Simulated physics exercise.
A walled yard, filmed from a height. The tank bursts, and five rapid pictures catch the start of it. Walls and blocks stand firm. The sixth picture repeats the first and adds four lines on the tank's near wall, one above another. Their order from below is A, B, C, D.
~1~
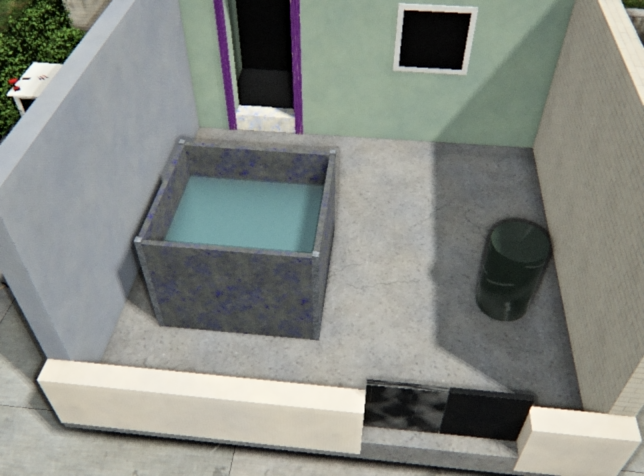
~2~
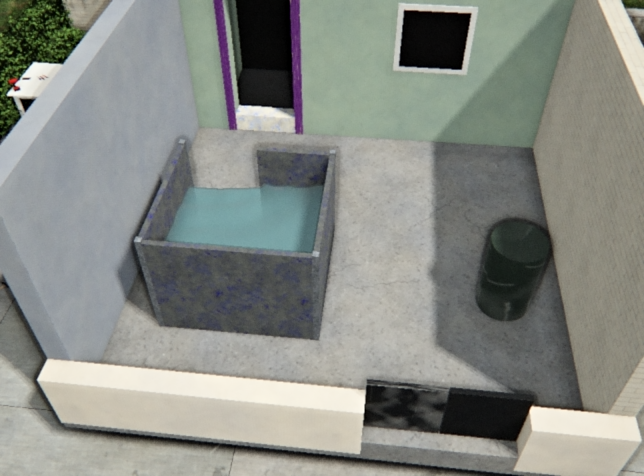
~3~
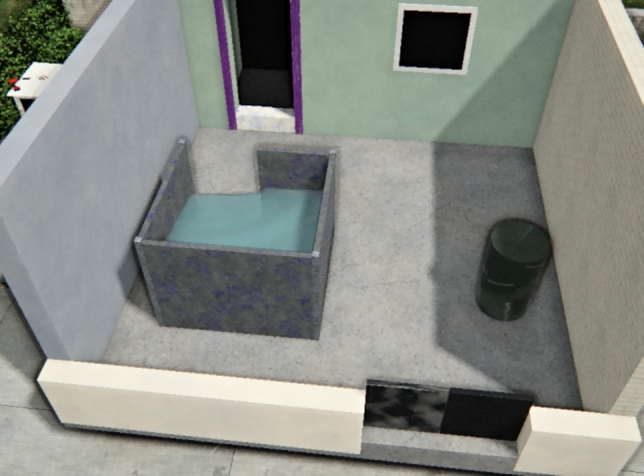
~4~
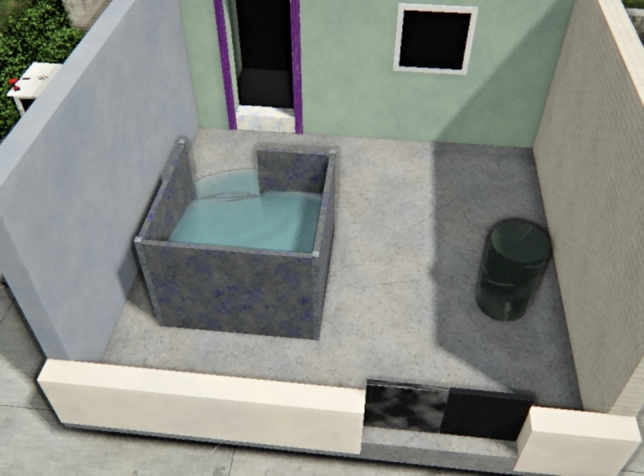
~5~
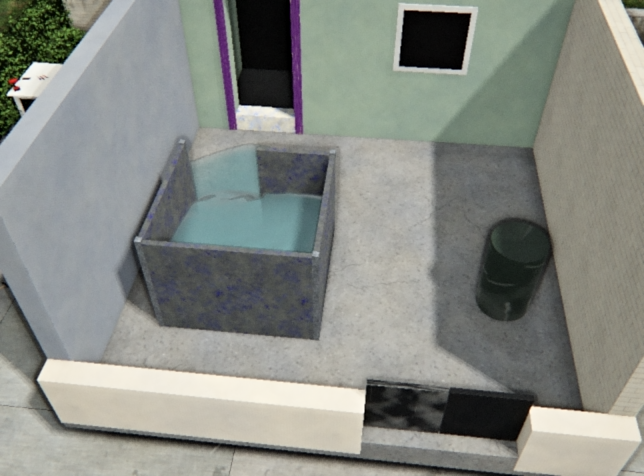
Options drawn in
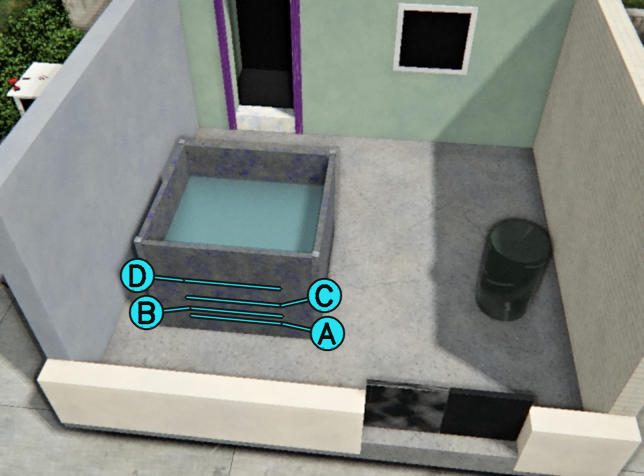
In a walled yard, a tank's back wall opens at the left and water pours out.
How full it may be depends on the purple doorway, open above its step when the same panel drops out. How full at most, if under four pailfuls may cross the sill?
C will do.
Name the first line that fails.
The answer is D.
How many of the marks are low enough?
Three of them.
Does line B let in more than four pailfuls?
No.
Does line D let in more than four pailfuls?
Yes, that goes wrong.
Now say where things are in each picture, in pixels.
Water in the tank at rest, its middle at (246, 224); foot of the purple doorway at (266, 131); shut gate at (447, 395), in the first frame.
Water covers 1 % of the ground, its front hidden from here, in the second frame.
Water covers 4 % of the ground, its front hidden from here, in the third frame.
Water covers 8 % of the ground, its front hidden from here, in the fourth frame.
Water covers 14 % of the ground, its front hidden from here, in the fifth frame.
In cyan, A at (236, 319); B at (235, 312); C at (233, 301); D at (231, 284); from the bottom up A, B, C, D.
With A, nothing gets over.
With B, nothing gets over.
With C, a splash gets over, under a bucket.
With D, about 9 bucketfuls get in.
